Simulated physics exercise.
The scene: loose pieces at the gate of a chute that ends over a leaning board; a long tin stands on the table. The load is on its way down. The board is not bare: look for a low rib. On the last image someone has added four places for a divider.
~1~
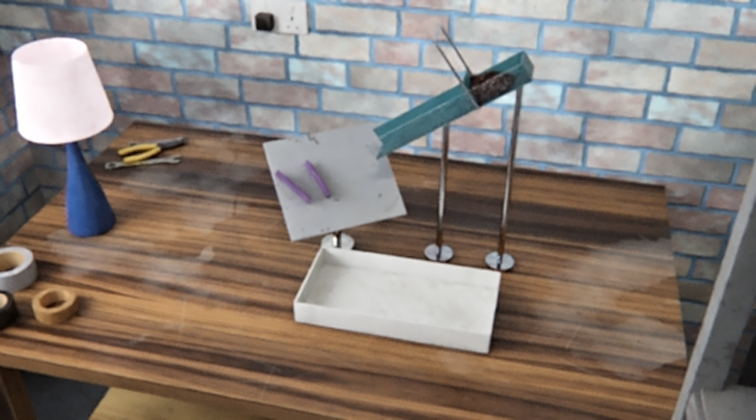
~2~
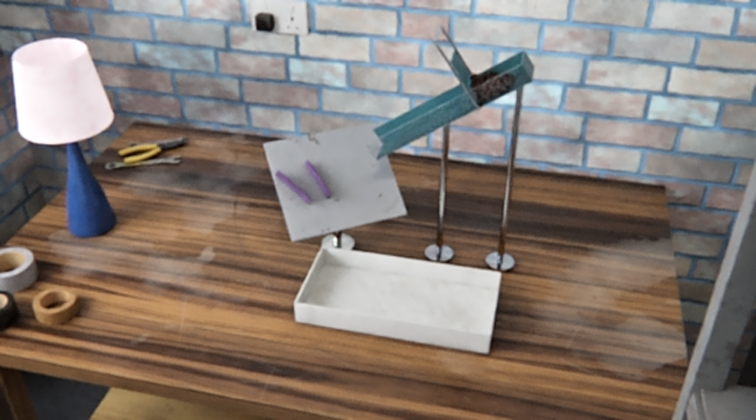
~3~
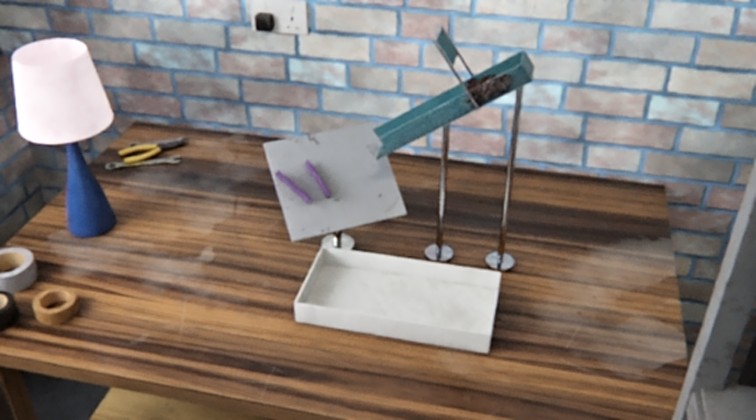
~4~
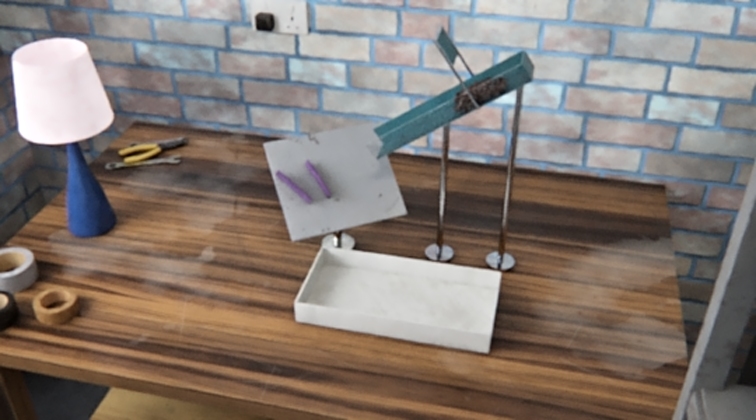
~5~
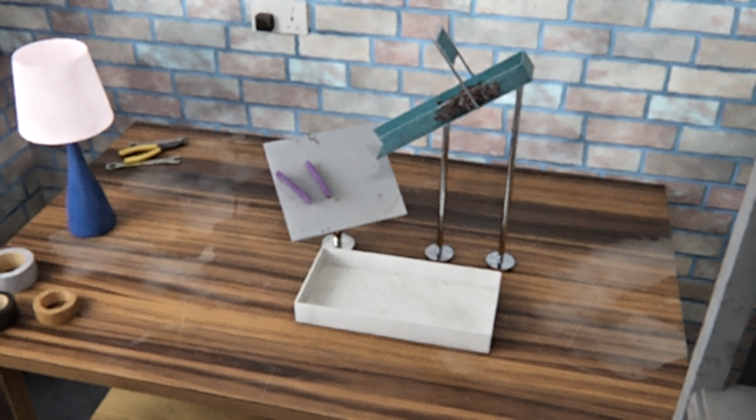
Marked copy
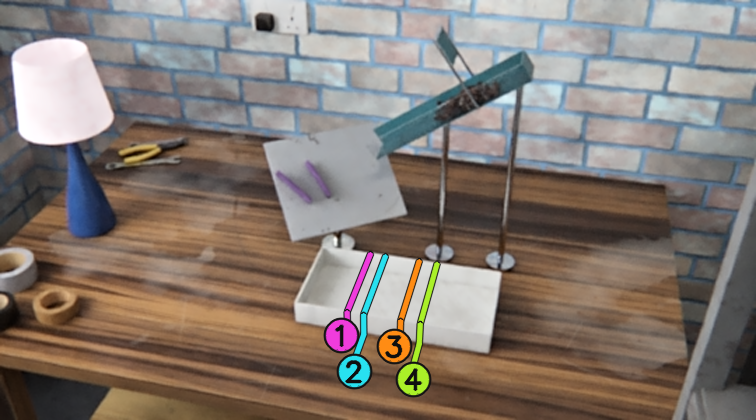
On a wooden table, a gate lifts and small brown balls slide down a teal chute.
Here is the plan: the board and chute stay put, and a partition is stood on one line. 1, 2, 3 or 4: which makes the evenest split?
Choose 1.
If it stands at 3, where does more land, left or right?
Left.
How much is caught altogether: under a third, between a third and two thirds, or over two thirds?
About that: Over two thirds.
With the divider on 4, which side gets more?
The left side.
On the marked copy, line 1 crosses the front rim at (347, 311); line 2 crosses the front rim at (363, 314); line 3 crosses the front rim at (400, 320); line 4 crosses the front rim at (420, 323).
Choosing 1, of what is caught, about half on the left of the divider, about half on the right.
Choosing 2, of what is caught, nearly all on the left of the divider, a small part on the right.
Choosing 3, of what is caught, nearly all on the left of the divider, a small part on the right.
Choosing 4, of what is caught, nearly all on the left of the divider, a stray few on the right.
